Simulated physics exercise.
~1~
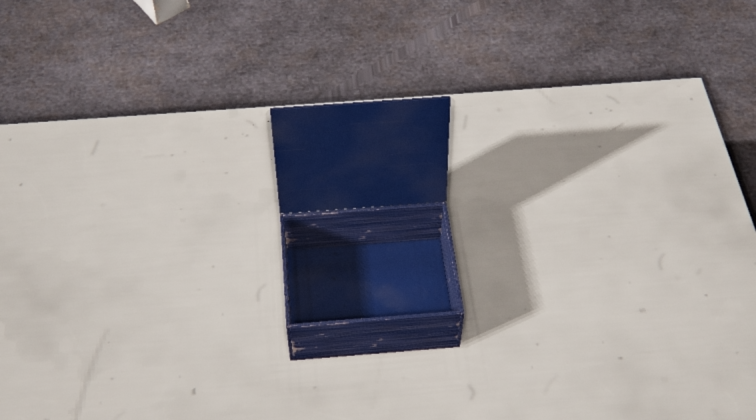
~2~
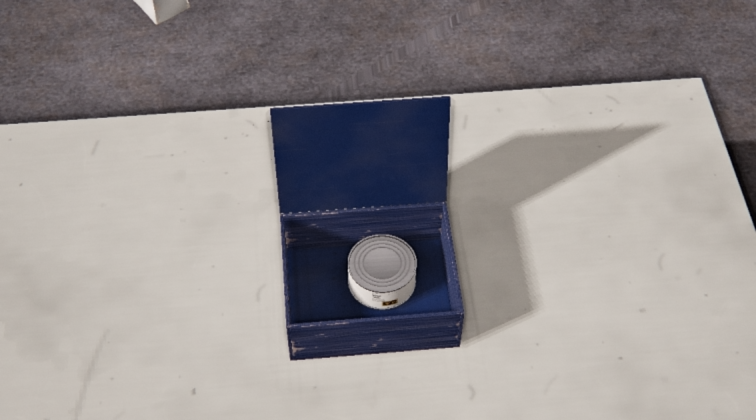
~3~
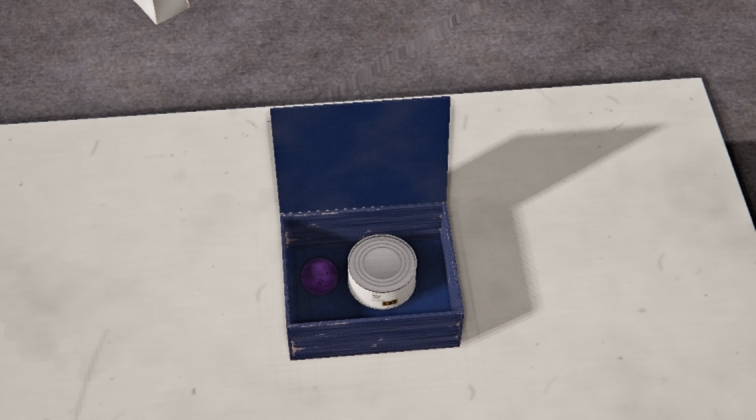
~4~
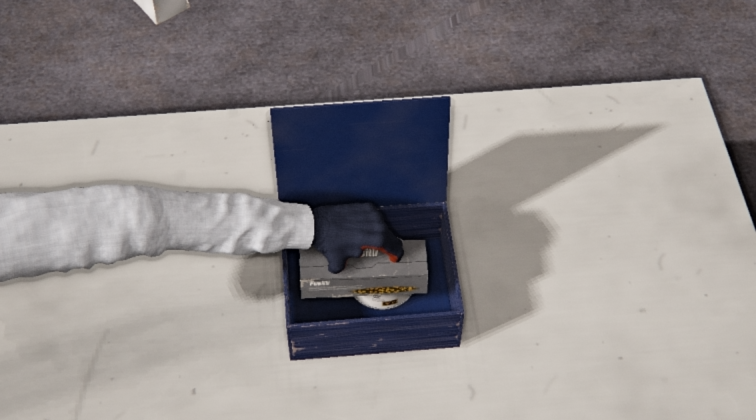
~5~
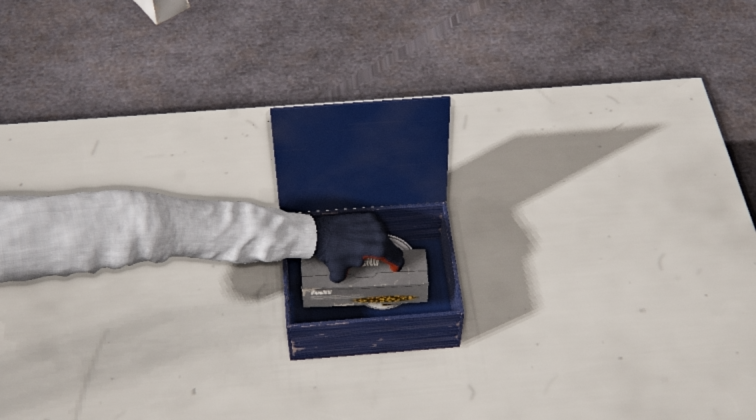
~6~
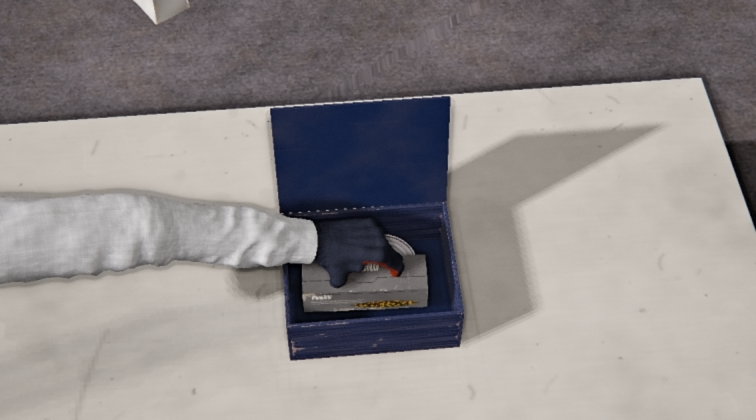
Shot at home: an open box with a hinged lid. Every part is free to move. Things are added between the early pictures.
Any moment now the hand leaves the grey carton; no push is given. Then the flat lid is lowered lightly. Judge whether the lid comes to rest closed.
Turns out there's room for the lid.
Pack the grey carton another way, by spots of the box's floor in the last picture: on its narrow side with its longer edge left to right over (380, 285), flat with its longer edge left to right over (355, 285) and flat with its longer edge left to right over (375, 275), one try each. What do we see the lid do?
Case one lid open, case two lid open, case three lid open.
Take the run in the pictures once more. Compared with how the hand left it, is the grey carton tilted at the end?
As it turns out, it changes its angle.
Then, 0.60 s after the last picture, grey carton on its side near (370, 319).
Then, 1.50 s after the last picture, lid 68° above the rim; grey carton on its side near (370, 319).
Then, 1.80 s after the last picture, lid 33° above the rim; grey carton on its side near (370, 319).
Then, 2.00 s after the last picture, lid shut; grey carton on its side near (370, 319).
At rest, lid shut; tipped over in the box, grey carton; the other 2 in place. Seen from the same camera at the end, grey carton near (370, 319).
